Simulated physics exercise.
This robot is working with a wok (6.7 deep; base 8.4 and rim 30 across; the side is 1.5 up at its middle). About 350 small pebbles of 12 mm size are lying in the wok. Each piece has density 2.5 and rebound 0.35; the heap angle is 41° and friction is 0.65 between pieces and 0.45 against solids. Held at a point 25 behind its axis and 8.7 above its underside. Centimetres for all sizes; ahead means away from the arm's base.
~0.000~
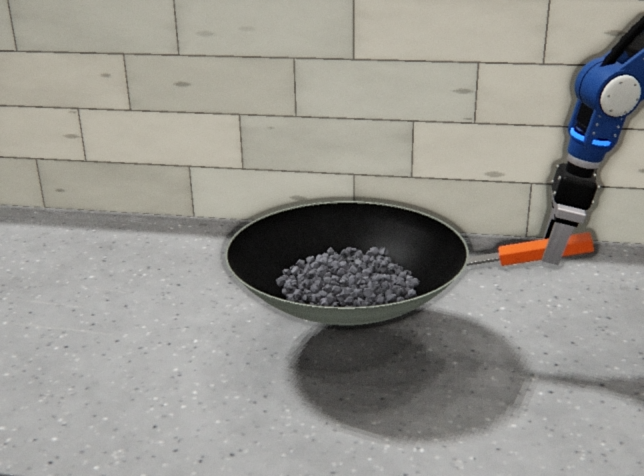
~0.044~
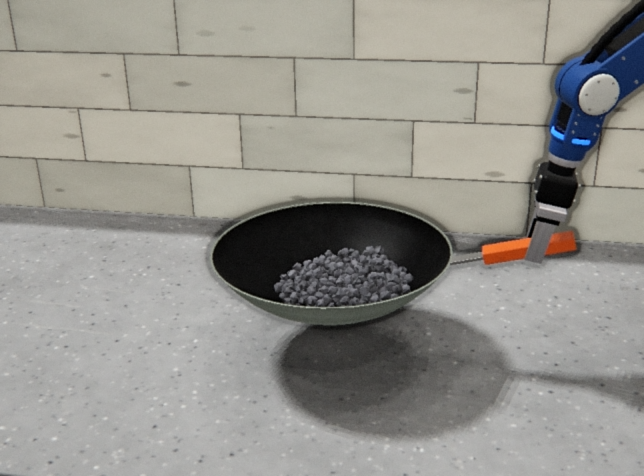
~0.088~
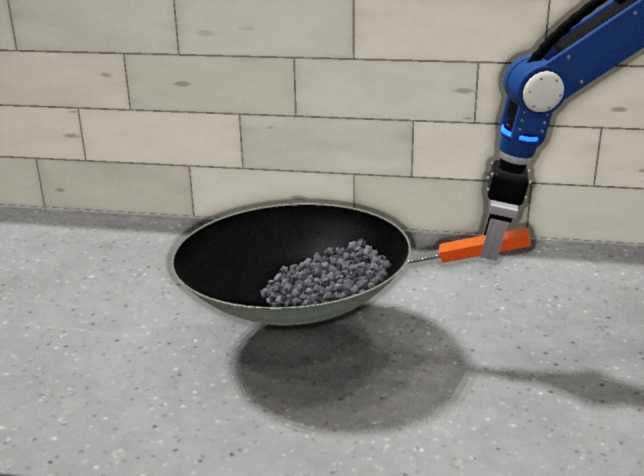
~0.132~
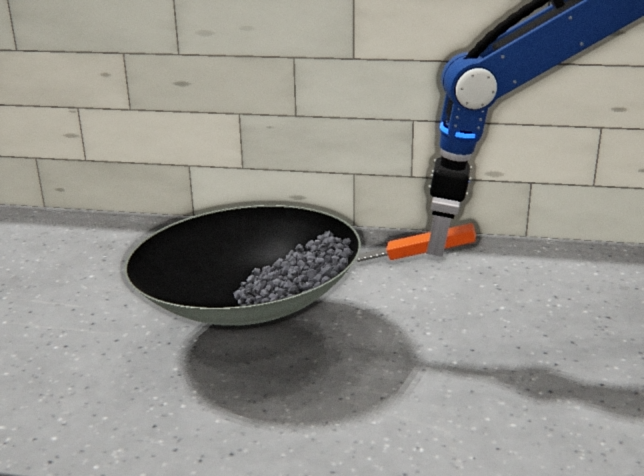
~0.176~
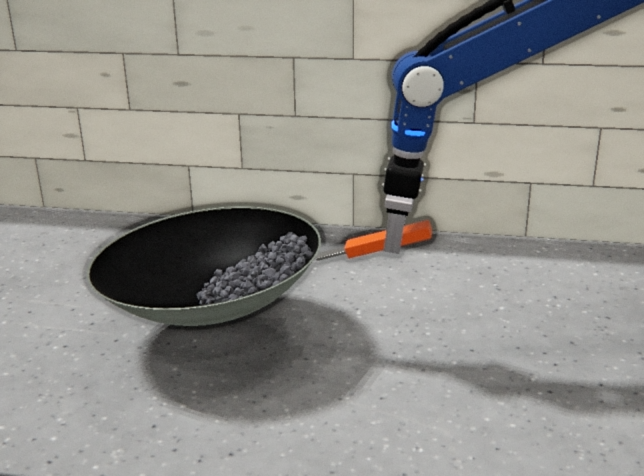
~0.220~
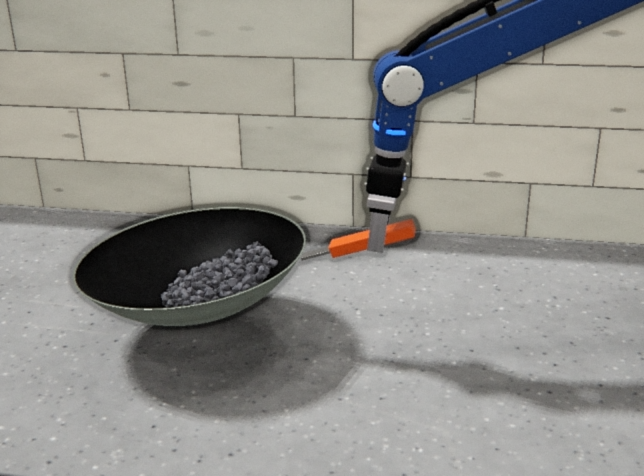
A blue robot arm carried a dark wok of small gray pebbles leftward by its orange handle, tilting it slightly, while the pebbles bunched toward the handle side and then slid back somewhat.
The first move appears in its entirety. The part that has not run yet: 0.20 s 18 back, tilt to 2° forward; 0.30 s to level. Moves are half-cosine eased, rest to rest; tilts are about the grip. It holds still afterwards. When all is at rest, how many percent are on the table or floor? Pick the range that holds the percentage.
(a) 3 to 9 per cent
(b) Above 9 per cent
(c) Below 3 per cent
The answer is a.
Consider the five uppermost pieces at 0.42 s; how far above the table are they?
I'd say close to 23 cm on average.
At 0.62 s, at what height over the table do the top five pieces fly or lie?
Estimate above table: About 14 centimetres.
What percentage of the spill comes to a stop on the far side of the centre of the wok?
Roughly 100 %.
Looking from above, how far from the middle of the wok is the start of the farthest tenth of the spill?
20 cm.
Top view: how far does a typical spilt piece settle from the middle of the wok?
Looks like roughly 18 centimetres to me.
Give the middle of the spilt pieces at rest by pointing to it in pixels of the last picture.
I'd place it close to (204, 335).
After 0.42 s, tilted 2° forward, highest piece 24 above the table; 272 in the wok, 76 in flight or on a rim.
After 0.62 s, level, highest piece 15 above the table; 327 in the wok, 13 on the table or floor, 8 in flight or on a rim.
After 0.92 s, level, highest piece 16 above the table; 327 in the wok, 21 on the table or floor.
After 1.97 s, level, highest piece 16 above the table; 327 in the wok, 21 on the table or floor.
At rest, 327 in the wok, 21 on the table or floor. That is 6 % on the table or floor.
